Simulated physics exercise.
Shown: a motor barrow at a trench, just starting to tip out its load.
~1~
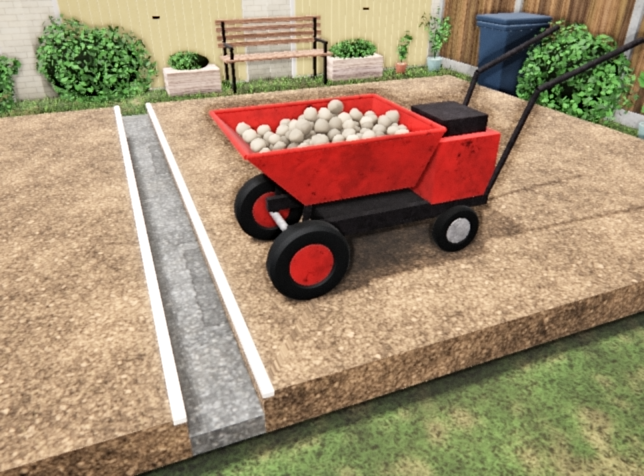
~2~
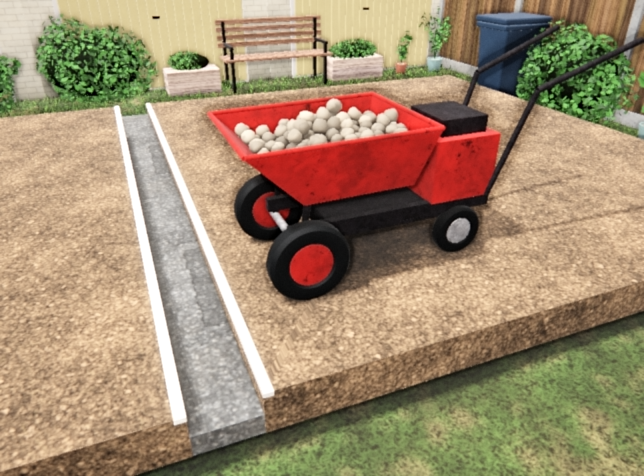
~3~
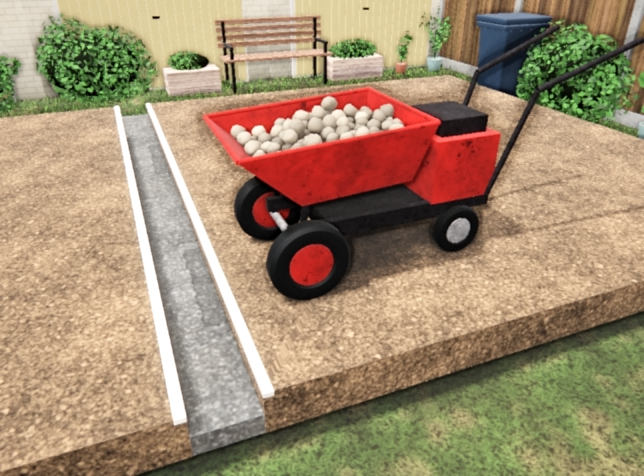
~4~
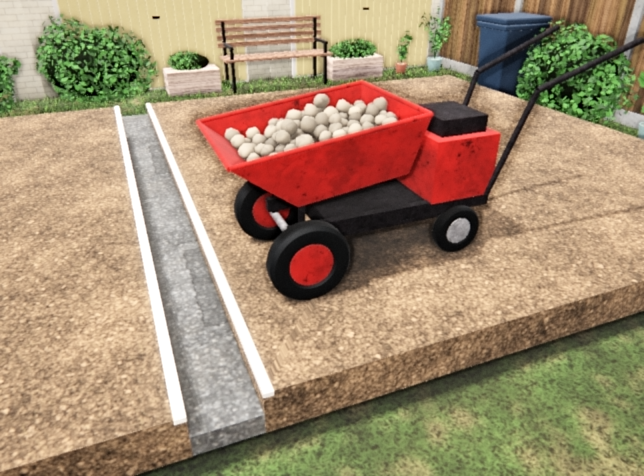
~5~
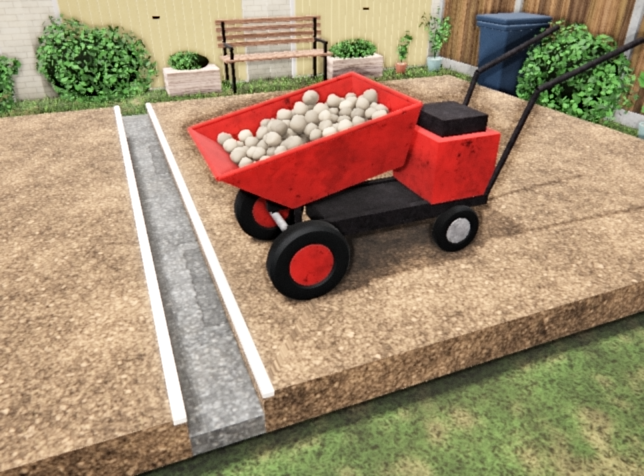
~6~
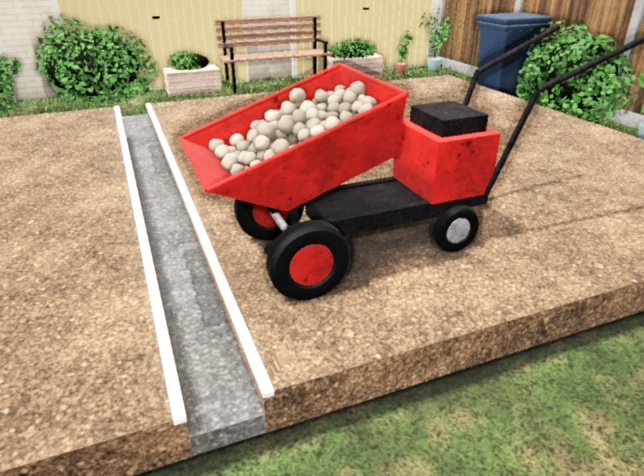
A back garden with a raised brown gravelly bed is seen from slightly above, with a bench, shrubs, planters and a dark blue bin behind. A red motor barrow with black wheels and handles stands right of centre, its skip heaped with pale rounded stones, beside a narrow grey trench edged in white. The skip tilts gradually down to the left, its rear rising, while the wheels and camera stay still.
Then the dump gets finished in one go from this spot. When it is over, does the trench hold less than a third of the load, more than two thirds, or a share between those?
I predict the trench won't see a third of the load.
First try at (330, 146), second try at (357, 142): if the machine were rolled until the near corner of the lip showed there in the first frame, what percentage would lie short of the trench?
About 10 % and 30 %.
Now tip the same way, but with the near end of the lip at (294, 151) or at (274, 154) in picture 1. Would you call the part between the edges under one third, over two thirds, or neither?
At the first place the answer is in the middle band, and at the second it is the middle third.
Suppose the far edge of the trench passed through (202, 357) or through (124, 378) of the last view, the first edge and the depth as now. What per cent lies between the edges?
The first case gives close to 0 per cent and the second close to 60 per cent.
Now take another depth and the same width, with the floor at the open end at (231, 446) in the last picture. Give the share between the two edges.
I'd say roughly 10 in a hundred.
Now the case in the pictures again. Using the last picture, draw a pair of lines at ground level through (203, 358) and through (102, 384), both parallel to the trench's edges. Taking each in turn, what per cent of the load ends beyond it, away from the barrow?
In order: 60 percent, then 20 percent.
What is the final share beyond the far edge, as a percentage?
Around 55 %.
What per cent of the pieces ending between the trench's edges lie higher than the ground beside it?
I'd estimate around 20 %.
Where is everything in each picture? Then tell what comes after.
Lip of the skip (247, 157), level; top of the load (335, 125), river pebbles; first edge of the trench (249, 345); far edge (169, 366), the trench under half as wide as the skip, and shallow for its width, in the first frame.
Lip of the skip (244, 159), level; top of the load (343, 120), in the second frame.
Lip of the skip (239, 163), tipped barely; top of the load (338, 117), in the third frame.
Lip of the skip (230, 169), tipped a little; top of the load (343, 125), in the fourth frame.
Lip of the skip (219, 179), tipped a little; top of the load (347, 113), in the fifth frame.
Lip of the skip (208, 191), tipped clearly; top of the load (335, 108); first edge of the trench (249, 345); far edge (169, 366), in the sixth frame.
Just after the last frame, skip tipped steeply; every one in the skip.
A moment on, skip tipped steeply; the larger part in the skip; just a few in or heaped over the trench; roughly a quarter beyond it; just a few falling.
Further on, skip tipped right over; roughly a third in the skip; about a tenth in or heaped over the trench; roughly half beyond it.
When it is over, skip tipped right over; roughly a third in the skip; about a tenth in or heaped over the trench; roughly half beyond it.
